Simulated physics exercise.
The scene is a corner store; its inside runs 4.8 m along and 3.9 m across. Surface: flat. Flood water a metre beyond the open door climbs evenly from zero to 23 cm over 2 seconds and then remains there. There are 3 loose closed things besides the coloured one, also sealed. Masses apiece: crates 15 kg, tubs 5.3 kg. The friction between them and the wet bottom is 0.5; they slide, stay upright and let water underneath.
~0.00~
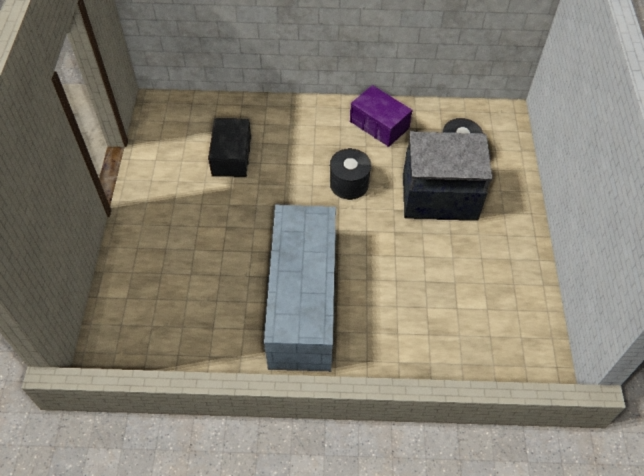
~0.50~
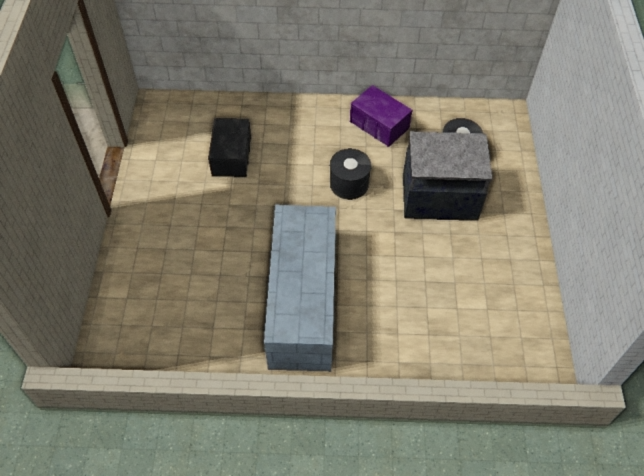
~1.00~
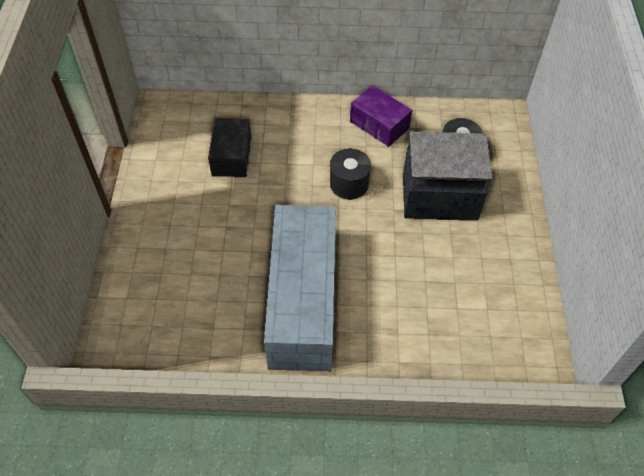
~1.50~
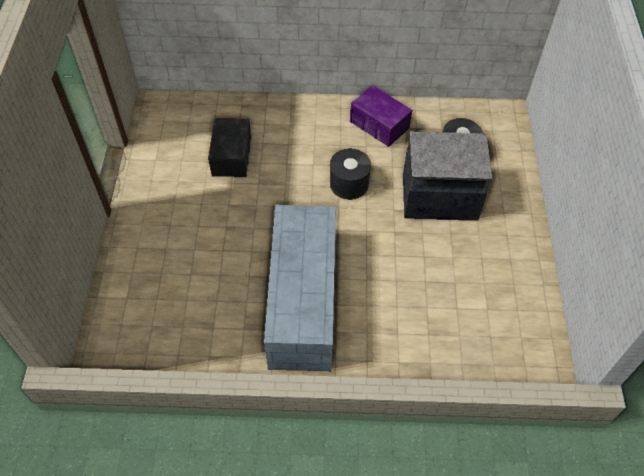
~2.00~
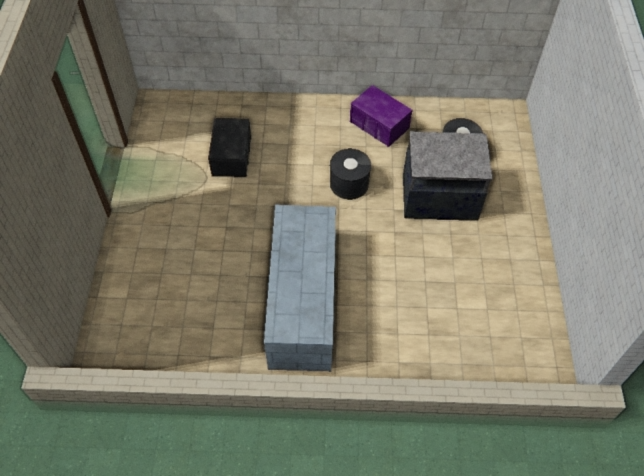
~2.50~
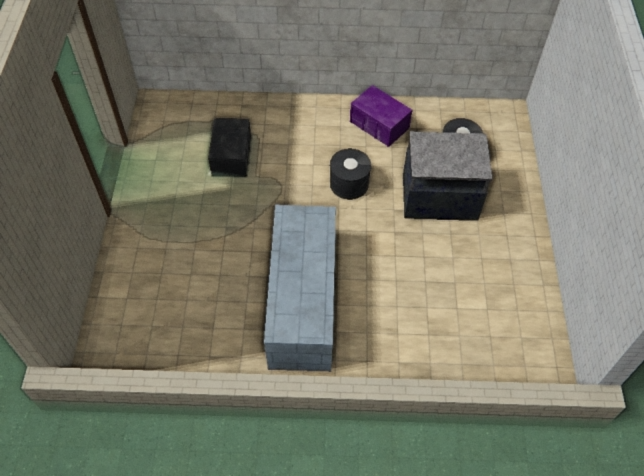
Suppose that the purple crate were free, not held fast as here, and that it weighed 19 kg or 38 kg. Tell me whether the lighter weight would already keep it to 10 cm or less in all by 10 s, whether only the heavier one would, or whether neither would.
Prediction: Only the greater amount steadies it.
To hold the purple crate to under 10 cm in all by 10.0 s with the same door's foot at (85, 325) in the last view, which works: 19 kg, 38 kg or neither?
Answer: Only the upper mass works.
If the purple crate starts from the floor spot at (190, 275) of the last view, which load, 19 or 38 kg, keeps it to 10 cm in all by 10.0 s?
Either load holds.
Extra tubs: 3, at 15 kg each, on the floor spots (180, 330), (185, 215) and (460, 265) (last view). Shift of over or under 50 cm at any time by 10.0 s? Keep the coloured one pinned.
Note, in sequence: Not exceeded, exceeded, not exceeded.
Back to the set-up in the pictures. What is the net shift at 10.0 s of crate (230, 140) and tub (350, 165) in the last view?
150 cm and 250 cm respectively.
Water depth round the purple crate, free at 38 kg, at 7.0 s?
About 7 cm.
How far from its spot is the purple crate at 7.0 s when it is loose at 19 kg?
I'd put it at roughly 100 cm.
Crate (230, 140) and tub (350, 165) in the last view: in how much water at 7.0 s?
Close to 8 and 11 centimetres.
After 3.5 s the purple crate would be 0 cm from its start with 19 kg and 0 cm from its start with 38 kg; 0 cm of water round it then.
After 4.5 s the purple crate would be 13 cm from its start with 19 kg and 0 cm from its start with 38 kg; 7 cm of water round it then.
After 7.0 s the purple crate would be 102 cm from its start with 19 kg and 0 cm from its start with 38 kg; 7 cm of water round it then.
After 10.0 s the purple crate would be 143 cm from its start with 19 kg and 0 cm from its start with 38 kg; 8 cm of water round it then.
